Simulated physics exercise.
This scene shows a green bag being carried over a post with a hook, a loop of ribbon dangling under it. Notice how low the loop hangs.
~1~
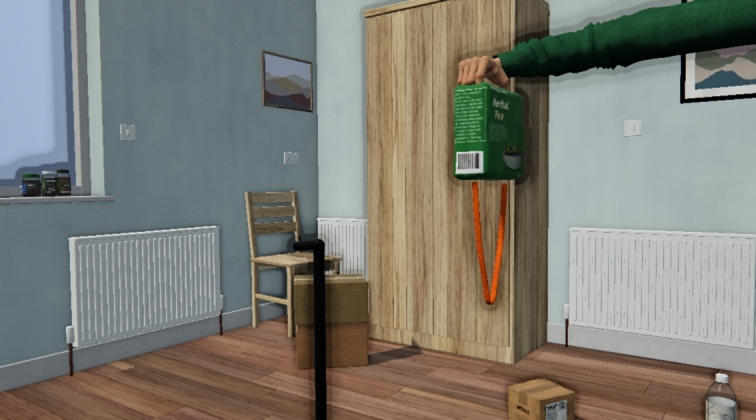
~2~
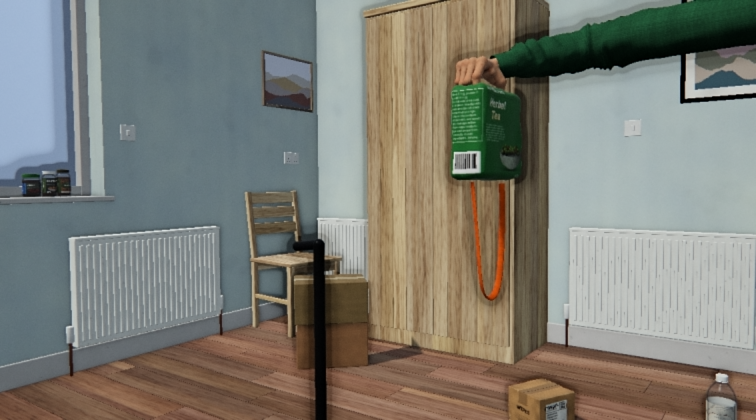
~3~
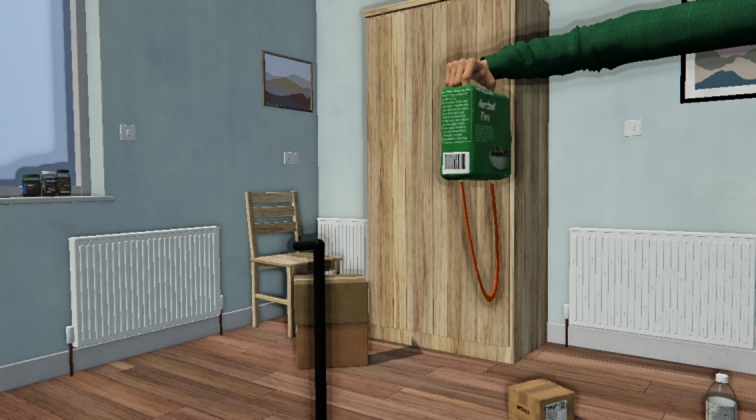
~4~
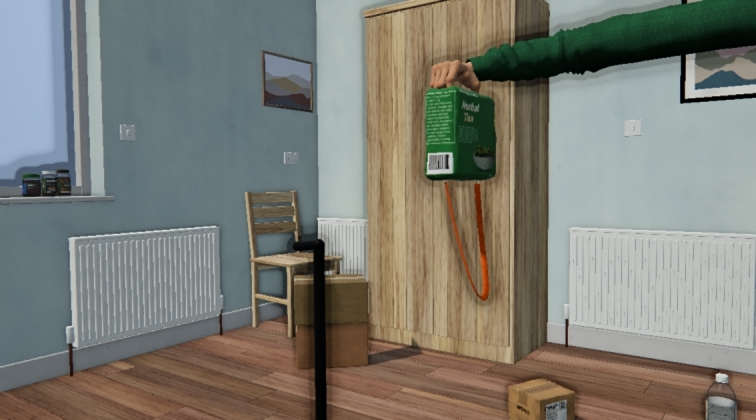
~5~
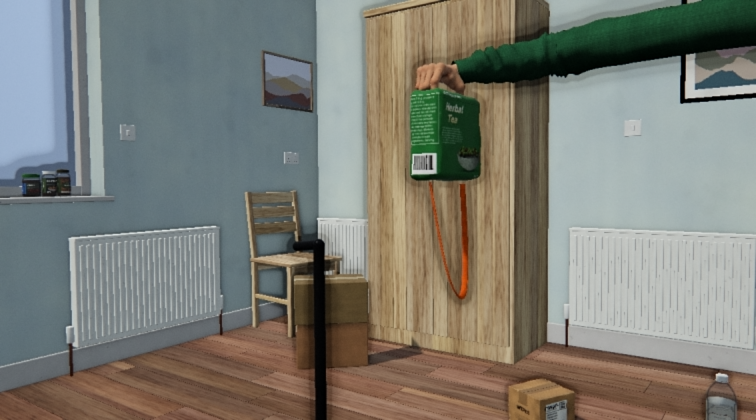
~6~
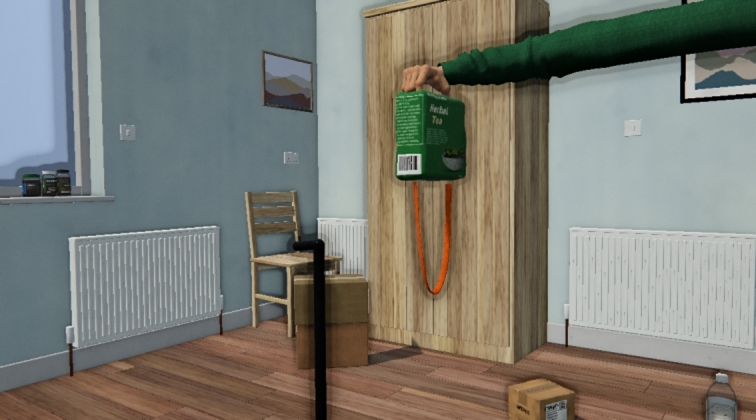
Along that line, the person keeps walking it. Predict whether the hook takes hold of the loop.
The hook misses the loop.
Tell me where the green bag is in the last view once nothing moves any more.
It finishes at (235, 150).
Then, 1.10 s after the last picture, bag over the post near (332, 144).
Then, 2.22 s after the last picture, bag past the post near (252, 149).
At rest, bag past the post near (235, 150). The green bag goes by freely.
